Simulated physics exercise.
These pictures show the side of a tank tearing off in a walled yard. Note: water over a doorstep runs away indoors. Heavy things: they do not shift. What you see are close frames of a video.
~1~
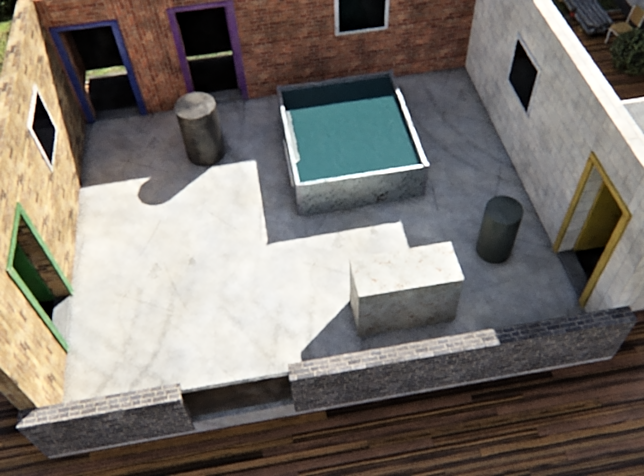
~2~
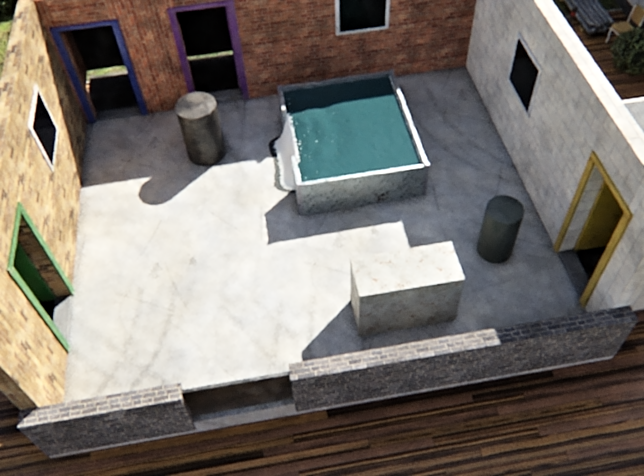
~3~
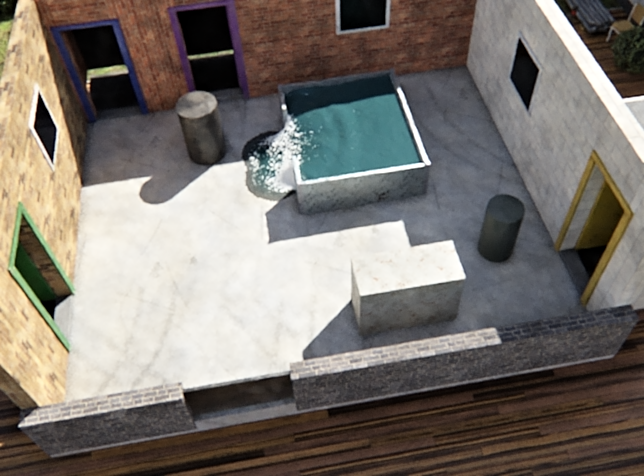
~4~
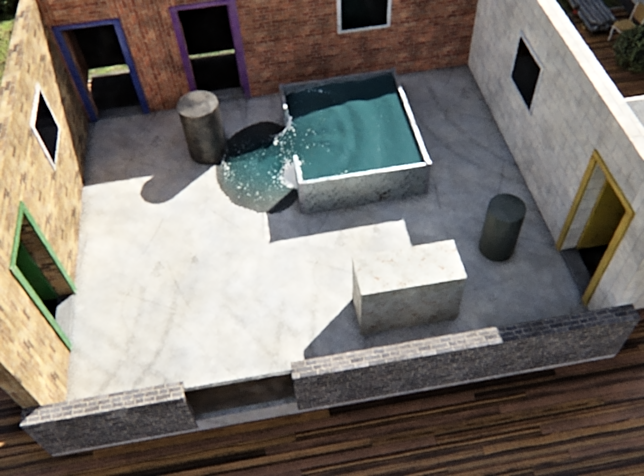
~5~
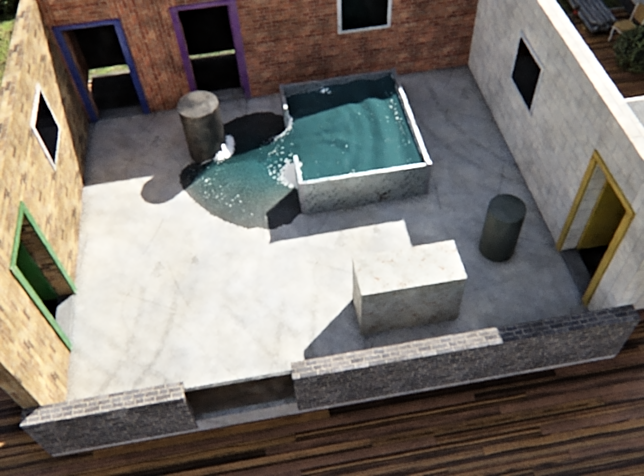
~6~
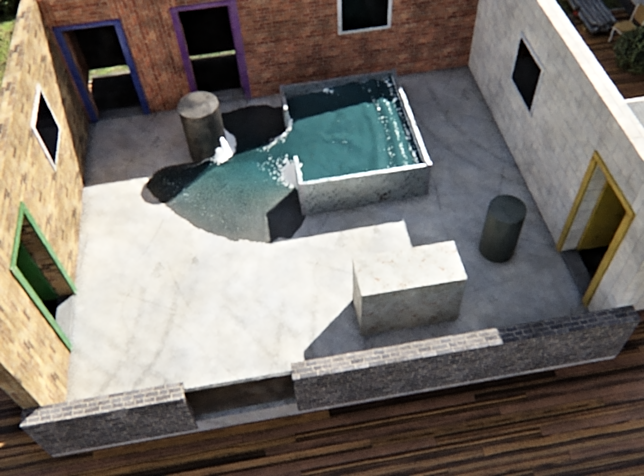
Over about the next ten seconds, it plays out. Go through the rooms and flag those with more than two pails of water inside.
Purple door - flagged, blue door - flagged, yellow door - not flagged, green door - flagged.
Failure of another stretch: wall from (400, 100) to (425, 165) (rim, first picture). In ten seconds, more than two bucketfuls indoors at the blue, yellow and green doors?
Taking them in turn, the blue door crosses the line, the yellow door crosses the line, the green door crosses the line.
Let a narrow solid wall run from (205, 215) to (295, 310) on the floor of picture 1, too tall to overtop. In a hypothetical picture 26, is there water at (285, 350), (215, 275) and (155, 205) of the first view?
In order: Untouched, untouched, soaked.
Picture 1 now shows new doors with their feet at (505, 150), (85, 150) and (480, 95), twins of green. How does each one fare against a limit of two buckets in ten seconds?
Door by door: Ends up below, ends up above, ends up below.
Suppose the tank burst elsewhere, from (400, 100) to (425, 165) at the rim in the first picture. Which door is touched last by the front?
I'd name the green-painted one.
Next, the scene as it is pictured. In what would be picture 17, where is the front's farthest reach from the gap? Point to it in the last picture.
(69, 380).
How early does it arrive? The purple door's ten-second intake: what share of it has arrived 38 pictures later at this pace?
Share by then: 95 in a hundred.
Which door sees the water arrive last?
Result: The yellow one.
A moment on, water covers 25 % of the floor; the purple door under two buckets in, the blue door not reached, the yellow door not reached, the green door not reached.
Next, water covers 35 % of the floor; the purple door over two buckets in, the blue door wet at the sill, nothing in, the yellow door not reached, the green door under two buckets in.
Then, water covers 45 % of the floor; the purple door far over two buckets in, the blue door over two buckets in, the yellow door not reached, the green door over two buckets in.
Later, water covers 65 % of the floor; the purple door far over two buckets in, the blue door far over two buckets in, the yellow door not reached, the green door far over two buckets in.
In the end, water covers 90 % of the floor; the purple door far over two buckets in, the blue door far over two buckets in, the yellow door wet at the sill, nothing in, the green door far over two buckets in.
